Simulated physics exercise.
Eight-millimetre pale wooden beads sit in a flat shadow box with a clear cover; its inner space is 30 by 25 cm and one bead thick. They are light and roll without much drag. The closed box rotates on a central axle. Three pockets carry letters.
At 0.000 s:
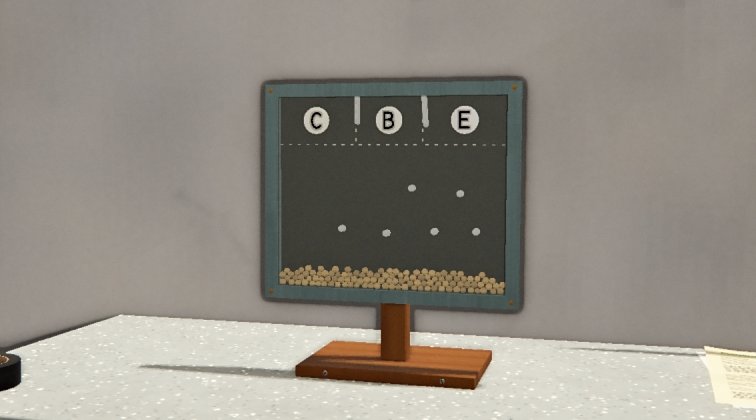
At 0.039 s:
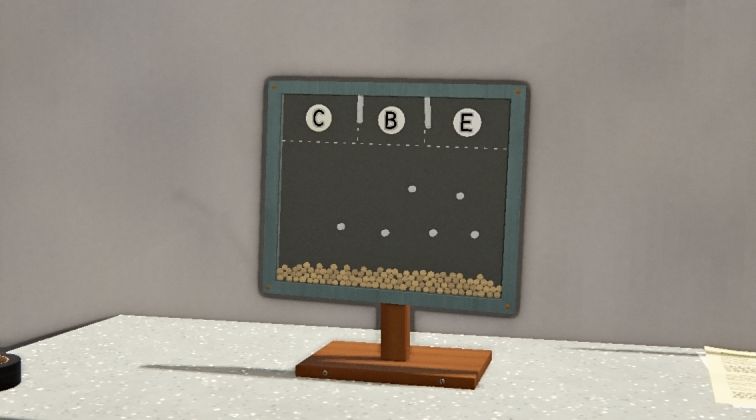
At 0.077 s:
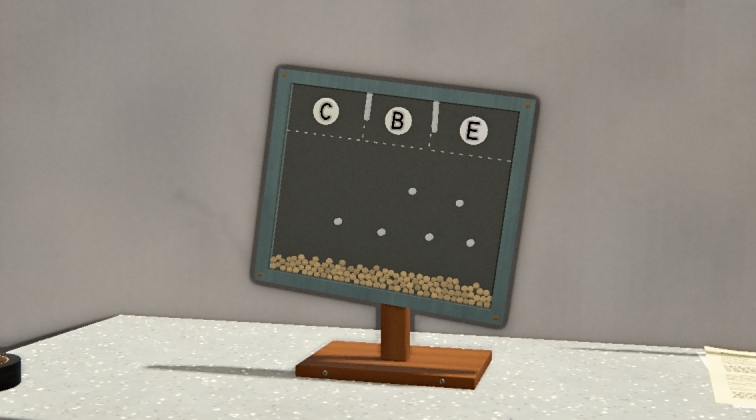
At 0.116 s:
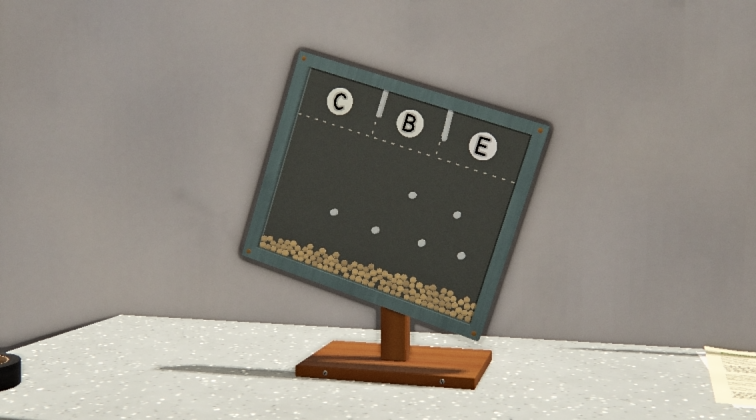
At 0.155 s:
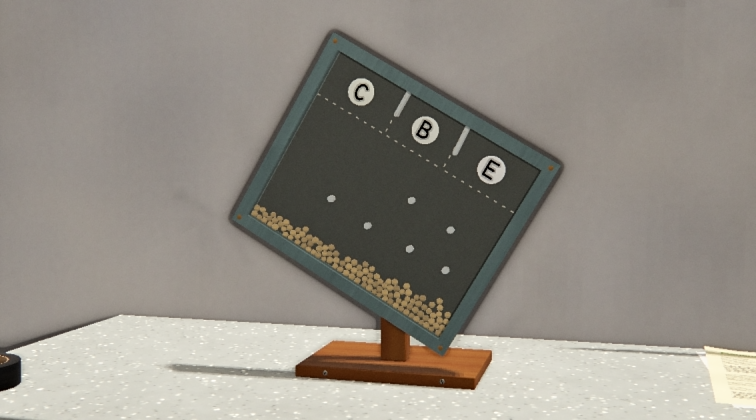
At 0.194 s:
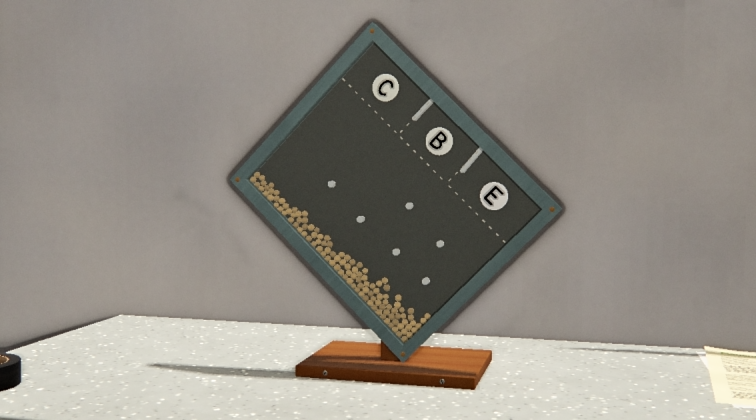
A framed box of pale beads turns clockwise on its stand above a speckled surface.
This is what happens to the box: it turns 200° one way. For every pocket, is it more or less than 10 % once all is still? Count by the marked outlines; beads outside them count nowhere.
B: More; C: More; E: More than 10 %.
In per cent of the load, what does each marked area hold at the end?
Pocket B: 20; pocket C: 30; pocket E: 50.
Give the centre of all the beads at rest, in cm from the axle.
Some 4 cm left and 10 cm below.
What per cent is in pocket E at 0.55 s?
About 20 per cent.
After 0.37 s, it stands 107° clockwise; the beads' middle is 11 cm left of and 3 cm below the centre; nothing in the marked areas.
After 0.55 s, it stands 171° clockwise; the beads' middle is 8 cm left of and 1 cm above the centre; E 20 %.
After 0.70 s, it has come round 200° clockwise; the beads' middle is 6 cm left of and 4 cm below the centre; B 5 %, C 20 %, E 40 %.
At rest by 1.7 s, it has come round 200° clockwise; B 20 %, C 30 %, E 50 %.
